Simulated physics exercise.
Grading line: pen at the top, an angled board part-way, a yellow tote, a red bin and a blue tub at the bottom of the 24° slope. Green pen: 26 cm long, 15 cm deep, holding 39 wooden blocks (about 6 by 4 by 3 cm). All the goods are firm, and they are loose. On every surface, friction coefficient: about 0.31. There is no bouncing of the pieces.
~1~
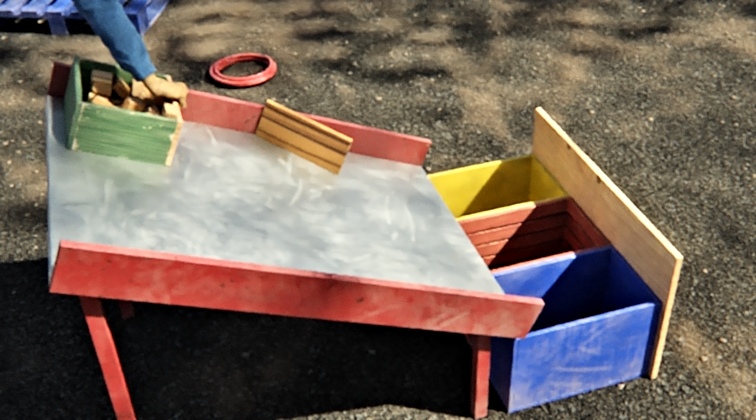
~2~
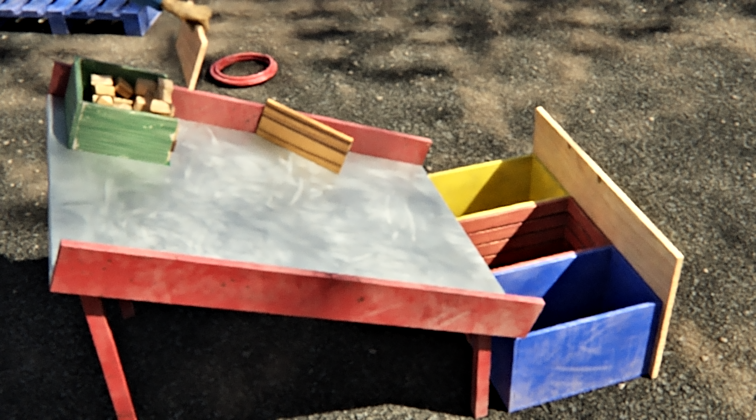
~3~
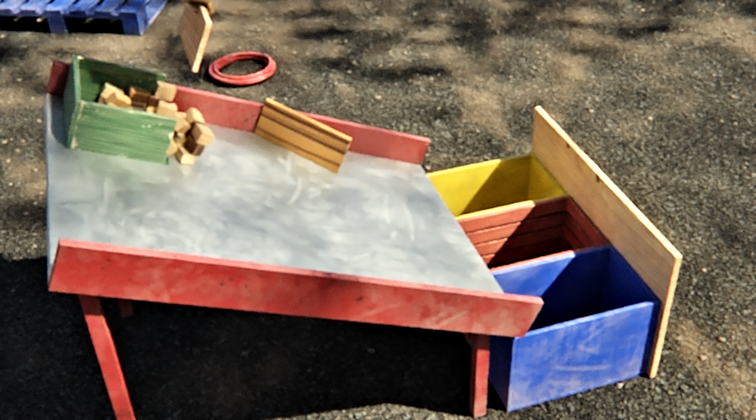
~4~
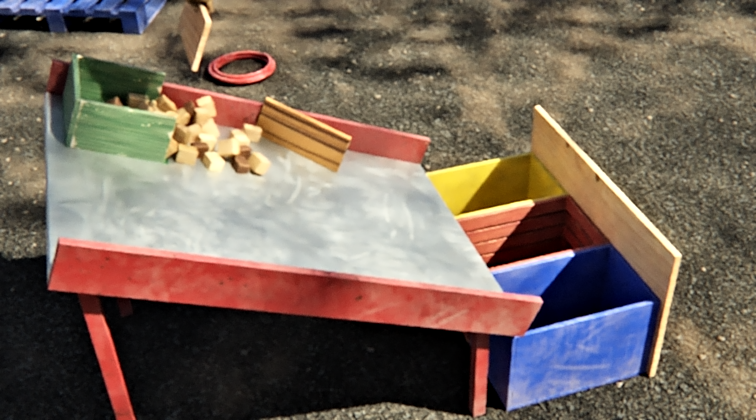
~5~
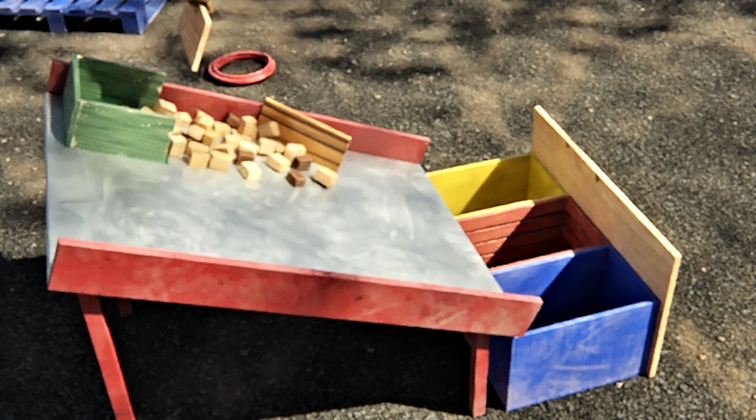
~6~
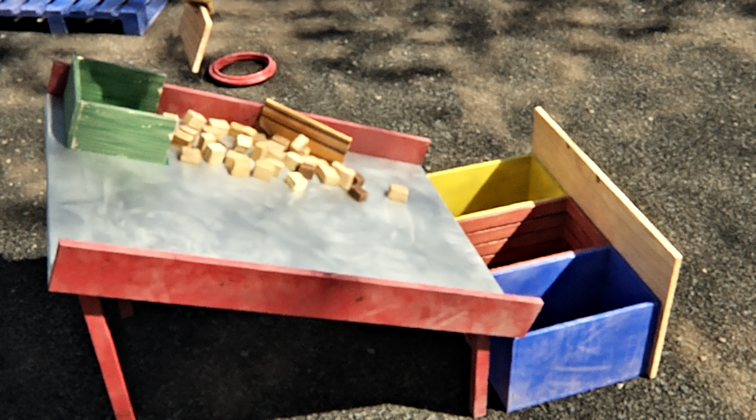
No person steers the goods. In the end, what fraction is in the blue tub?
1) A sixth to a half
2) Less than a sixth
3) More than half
2.
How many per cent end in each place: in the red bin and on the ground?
Estimate: 65 % then 0 %.
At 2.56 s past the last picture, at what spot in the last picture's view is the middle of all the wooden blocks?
Around (537, 275).
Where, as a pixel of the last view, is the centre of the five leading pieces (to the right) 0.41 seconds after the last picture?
Their mean place is roughly (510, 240) in the last picture.
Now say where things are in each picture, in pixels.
In the first frame (each is followed by its nearest rim corner in this view), green pen, (83, 102); blue tub, (518, 338); none out.
The second frame shows green pen, (83, 102).
The third frame shows green pen, (82, 101); 12 out.
The fourth frame shows green pen, (81, 100); 24 out, the lowest block at (251, 133).
The fifth frame shows green pen, (81, 100); 32 out, the lowest block at (326, 177).
The sixth frame shows green pen, (82, 101); blue tub, (517, 337); 36 out, the lowest block at (398, 193).
Then, 0.41 s after the last picture, 1 in the yellow tote, 3 in the red bin, 32 on the slope and 3 in the air.
Then, 0.92 s after the last picture, 5 in the yellow tote, 18 in the red bin, 13 on the slope and 3 in the air.
Then, 1.64 s after the last picture, 10 in the yellow tote, 25 in the red bin, 3 on the slope and 1 in the air.
Final count (2.56 s after the last picture), 12 in the yellow tote, 25 in the red bin and 2 on the slope. Asked share, 0 of 39, 0 per cent.
